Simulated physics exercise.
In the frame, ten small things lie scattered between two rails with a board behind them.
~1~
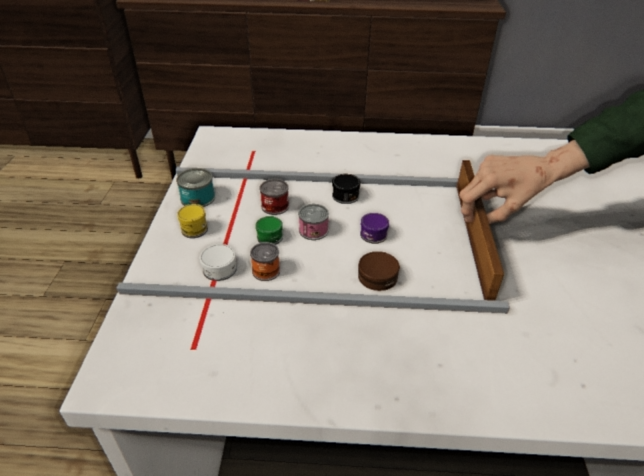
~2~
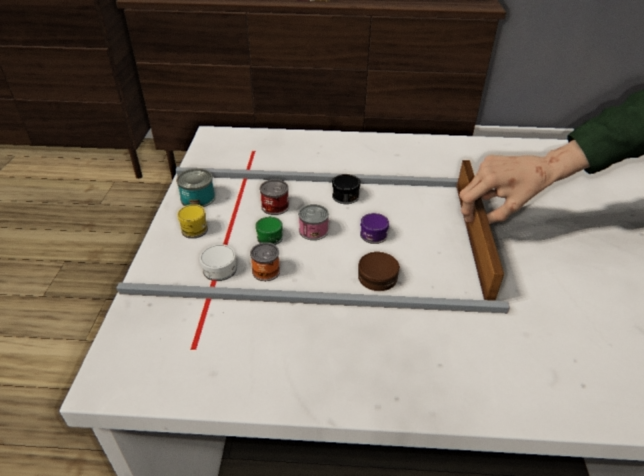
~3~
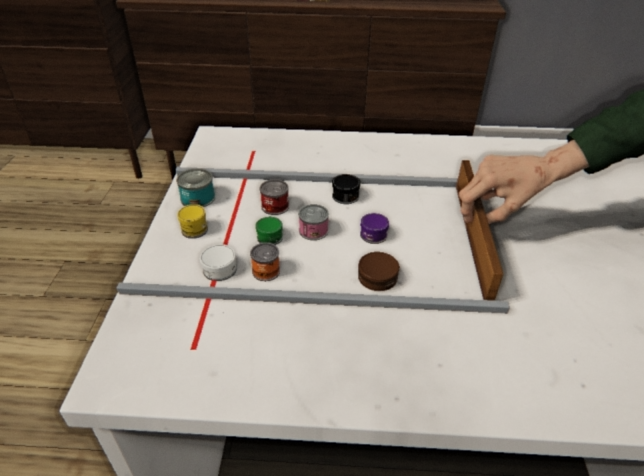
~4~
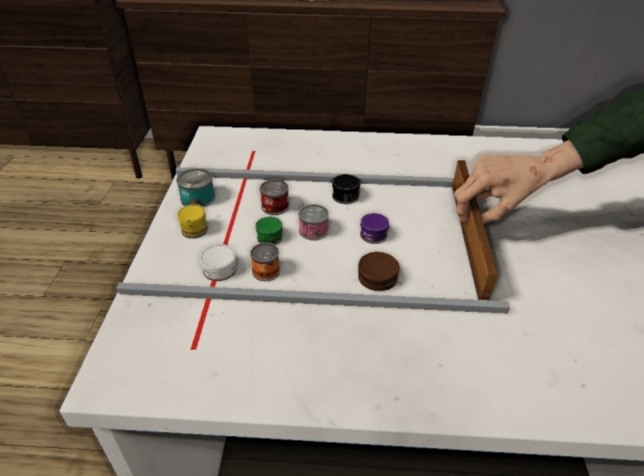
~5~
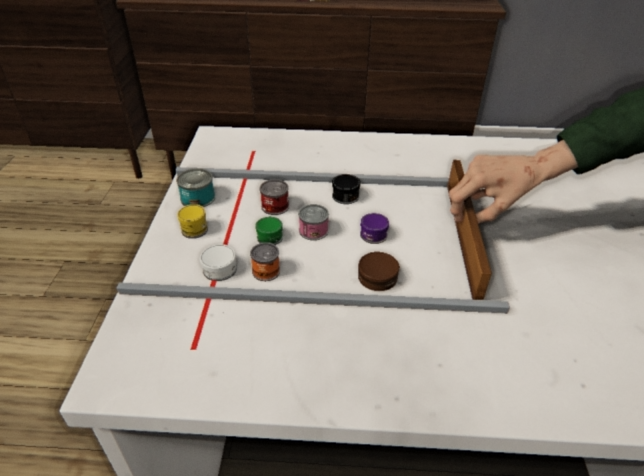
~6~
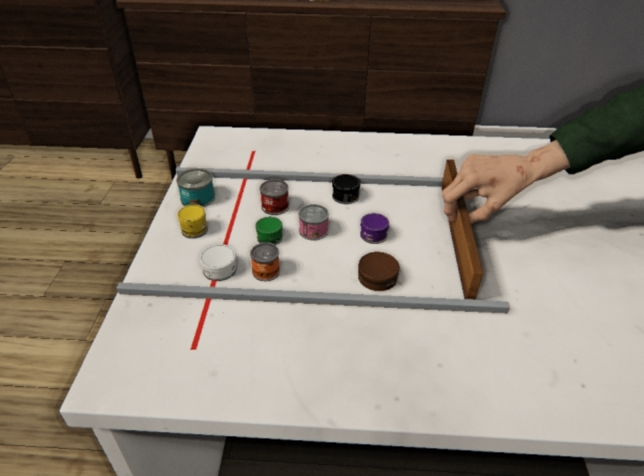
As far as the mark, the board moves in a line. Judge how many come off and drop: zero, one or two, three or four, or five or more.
Zero come off.
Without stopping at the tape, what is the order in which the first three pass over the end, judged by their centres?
They are the white tin, the orange pot, the turquoise tin.
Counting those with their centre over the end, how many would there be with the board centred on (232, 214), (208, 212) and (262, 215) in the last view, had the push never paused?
Respectively, 0, 1 and 0.
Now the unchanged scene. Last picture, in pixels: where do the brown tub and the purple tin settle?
First (198, 263), then (217, 219).
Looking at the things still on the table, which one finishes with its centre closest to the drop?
It's the white tin that is foremost.
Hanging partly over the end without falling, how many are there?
Count of overhanging things: 1.
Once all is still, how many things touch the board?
Count recorded: 5.
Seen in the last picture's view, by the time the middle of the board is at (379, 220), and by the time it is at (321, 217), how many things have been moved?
The first count is 2, and then it's 6.
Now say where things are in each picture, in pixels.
In the first frame, turquoise tin (196, 188); yellow pot (193, 221); white tin (219, 263); board (477, 224); tape (230, 228).
In the second frame, yellow pot (193, 222); purple tin (374, 228).
In the third frame, white tin (219, 263); black tin (346, 189).
In the fourth frame, turquoise tin (196, 188); brown tub (378, 271).
In the fifth frame, yellow pot (193, 222); board (466, 224).
In the sixth frame, turquoise tin (196, 188); yellow pot (193, 222); white tin (219, 263); board (459, 223); tape (230, 228).
Early on, none off yet; turquoise tin at rest near (196, 188); yellow pot at rest near (193, 222); white tin at rest near (219, 263).
Finally, the number that fall off is zero.
